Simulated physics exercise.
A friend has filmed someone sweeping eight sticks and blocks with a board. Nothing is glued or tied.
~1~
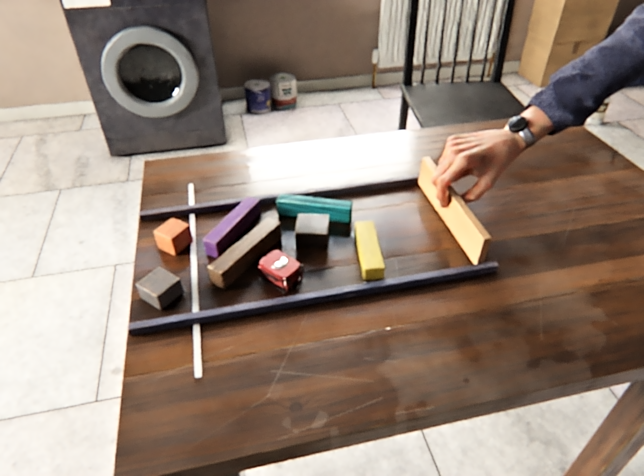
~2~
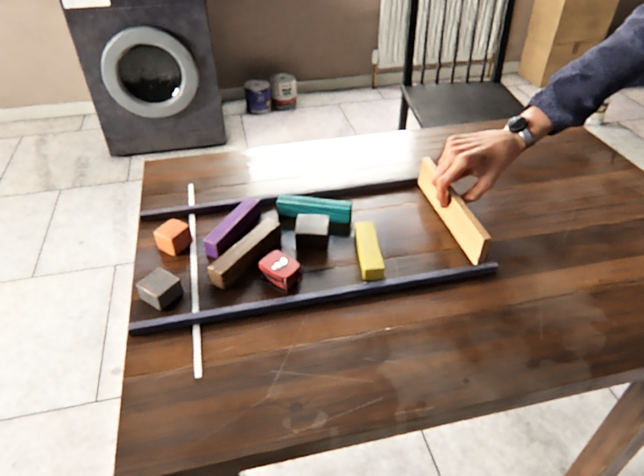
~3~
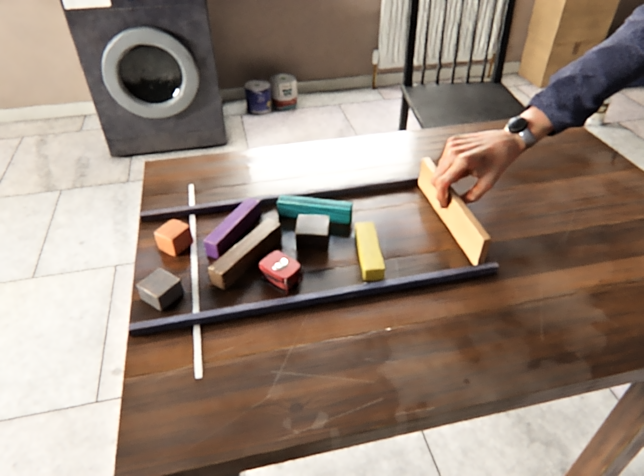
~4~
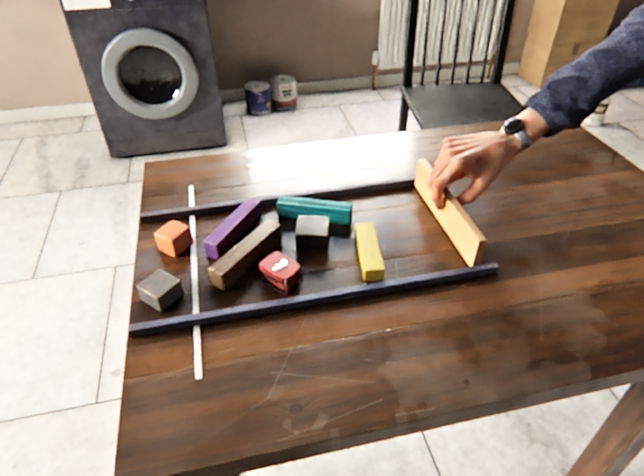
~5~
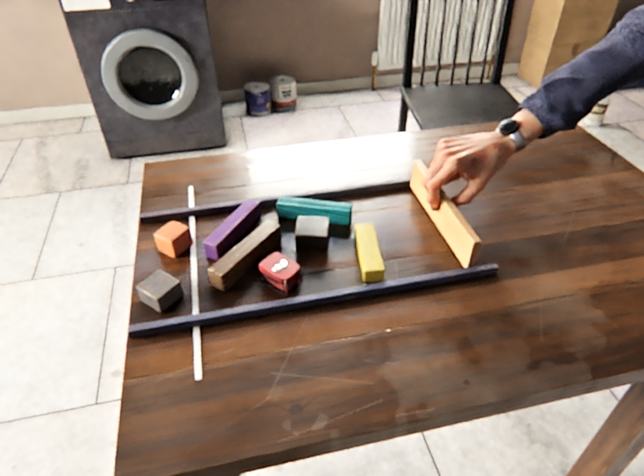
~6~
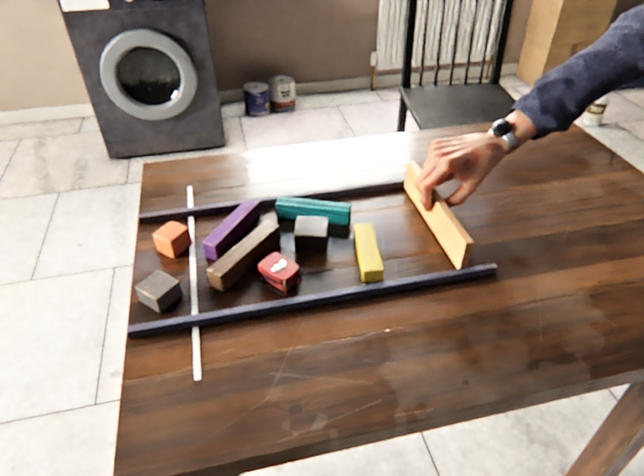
We see a hand holding a light wooden board upright between two dark rails on a table, then sliding it slightly left toward several coloured blocks and bars, which stay still near a thin white strip.
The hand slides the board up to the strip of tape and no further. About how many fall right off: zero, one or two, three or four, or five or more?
Outcome: The number that fall off is three or four.
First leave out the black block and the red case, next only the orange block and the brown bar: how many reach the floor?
It would be 2 and 2.
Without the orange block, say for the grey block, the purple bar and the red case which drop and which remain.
The grey block falls, the purple bar is lost, the red case stays on.
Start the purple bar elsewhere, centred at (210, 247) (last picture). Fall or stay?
Then it is lost.
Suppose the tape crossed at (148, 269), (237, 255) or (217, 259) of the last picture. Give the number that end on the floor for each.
Try by try, 7, 1 and 1.
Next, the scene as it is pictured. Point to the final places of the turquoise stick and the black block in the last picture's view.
The turquoise stick at (155, 228), the black block at (162, 249).
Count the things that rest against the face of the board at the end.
That makes 2.
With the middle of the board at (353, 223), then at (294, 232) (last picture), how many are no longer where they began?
By then 2, and 6.
Soon after, none off yet; grey block at rest near (159, 291); orange block at rest near (173, 239); purple bar at rest near (233, 229).
Then, none off yet; grey block at rest near (159, 291); orange block at rest near (173, 239); purple bar moved a little near (209, 230).
Further on, none off yet; grey block moved a little near (148, 293); orange block tipped a little near (124, 248); purple bar moved about its own width near (150, 241).
At rest, the number that fall off is three or four; fallen, purple bar, orange block and grey block.
